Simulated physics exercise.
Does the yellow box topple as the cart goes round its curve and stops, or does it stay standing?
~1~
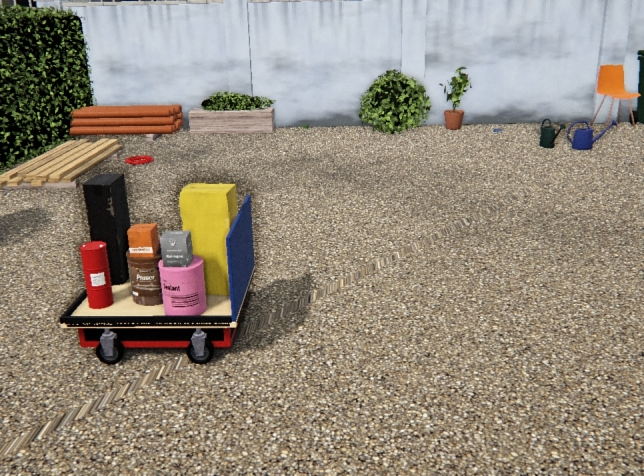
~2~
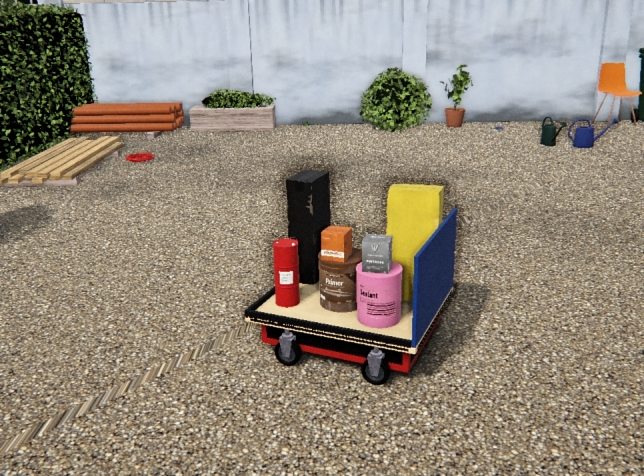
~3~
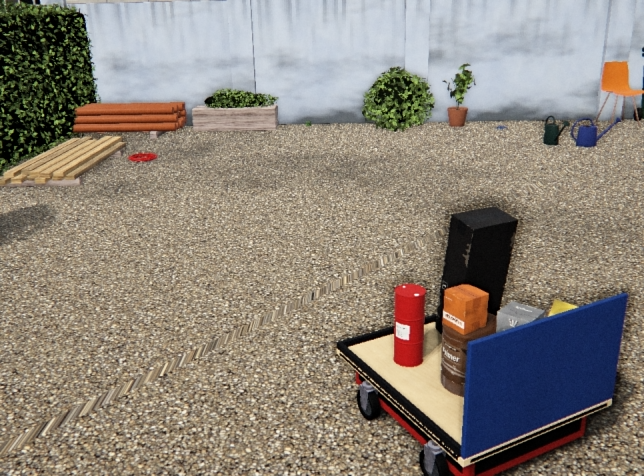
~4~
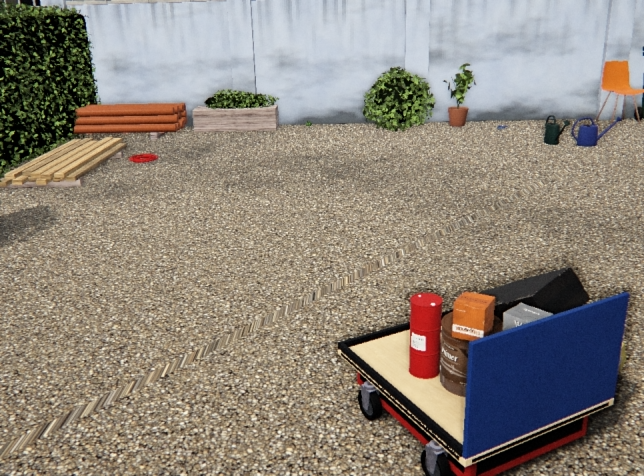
The yellow box topples. It stands tall beside the blue board at first, then drops low behind it during the turn and is out of sight by the end.
In a gravel yard seen from slightly above, with a hedge, stacked timber and a pale wall behind, a flat cart with a blue board at its front stands at the left. It carries tall black and yellow boxes, a red canister, an orange box on a brown pail and a grey box on a pink pail. The cart rolls right and curves toward the viewer. The yellow box topples, leaving just a sliver showing behind the board, then drops from sight. As the cart stops at lower right, the black box falls over on the deck, while the canister stays upright.
